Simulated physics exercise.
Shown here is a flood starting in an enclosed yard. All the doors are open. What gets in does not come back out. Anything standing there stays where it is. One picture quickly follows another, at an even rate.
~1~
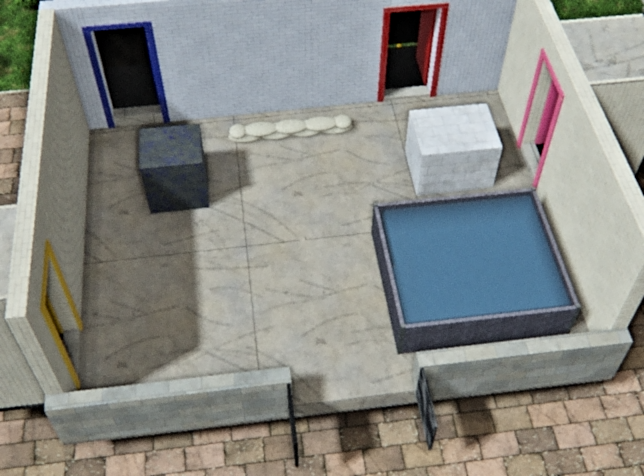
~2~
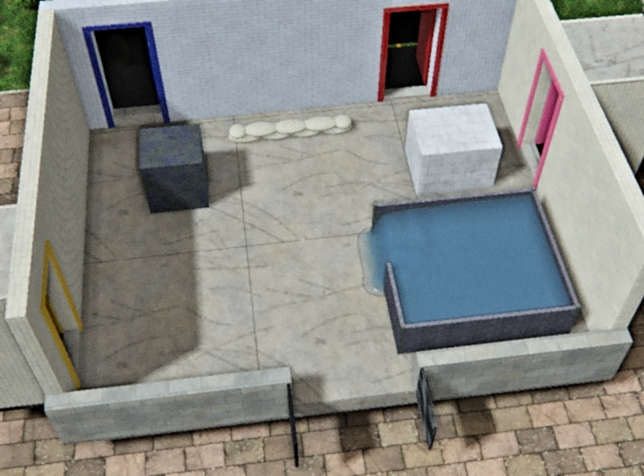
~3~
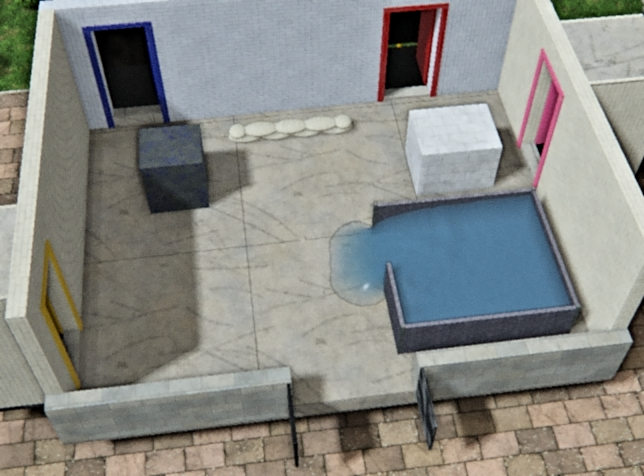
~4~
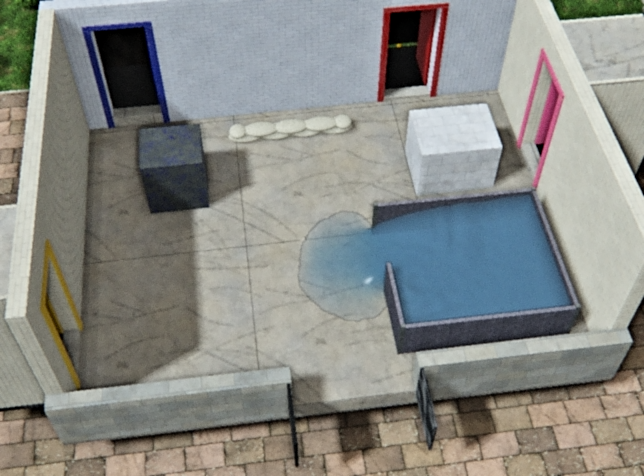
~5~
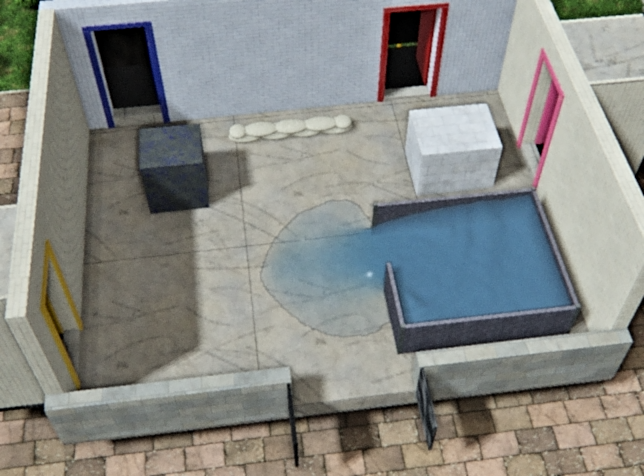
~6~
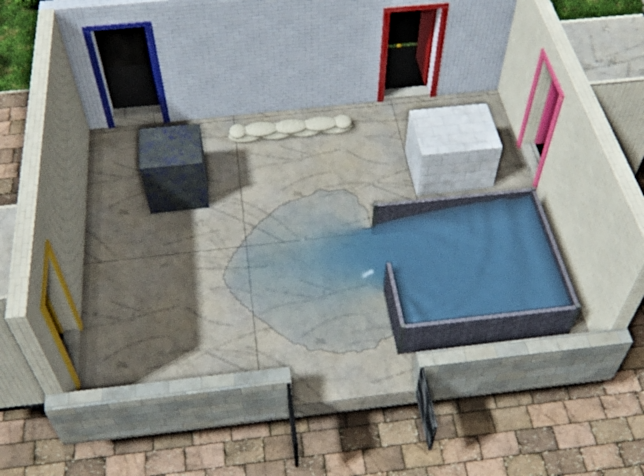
Water sits still in a dark-walled tank at the right of a walled yard, then pours through a gap that opens in the tank's left side. It spreads leftward across the concrete floor in a thin, widening, rounded sheet, while the dark and white blocks stay in place.
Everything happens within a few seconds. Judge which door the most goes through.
The most goes through the yellow door.
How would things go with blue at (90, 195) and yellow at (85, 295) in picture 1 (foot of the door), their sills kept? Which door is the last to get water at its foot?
The pink-painted one.
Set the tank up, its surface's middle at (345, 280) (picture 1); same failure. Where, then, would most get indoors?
I'd say the yellow one takes the most.
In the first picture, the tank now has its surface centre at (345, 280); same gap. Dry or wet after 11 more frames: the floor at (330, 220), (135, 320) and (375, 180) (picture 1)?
In turn: Not flooded, flooded, dry.
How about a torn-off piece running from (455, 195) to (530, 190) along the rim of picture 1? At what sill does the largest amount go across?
The pink-painted one.
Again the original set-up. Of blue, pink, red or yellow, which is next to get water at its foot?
That would be the one in yellow.
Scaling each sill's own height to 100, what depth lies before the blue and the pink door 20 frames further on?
Roughly 40 % and 0 %, respectively.
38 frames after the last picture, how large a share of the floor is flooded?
It should be close to 70 %.
A moment on, water covers 35 % of the floor; red door not reached, blue door not reached, pink door not reached, yellow door not reached.
Next, water covers 50 % of the floor; red door not reached, blue door not reached, pink door not reached, yellow door a trickle in.
Then, water covers 60 % of the floor; red door not reached, blue door wet at the sill, nothing in, pink door not reached, yellow door a lot in.
Later, water covers 70 % of the floor; red door wet at the sill, nothing in, blue door wet at the sill, nothing in, pink door not reached, yellow door a lot in.
In the end, water covers 90 % of the floor; red door wet at the sill, nothing in, blue door wet at the sill, nothing in, pink door wet at the sill, nothing in, yellow door a lot in; the yellow door has let in the most.
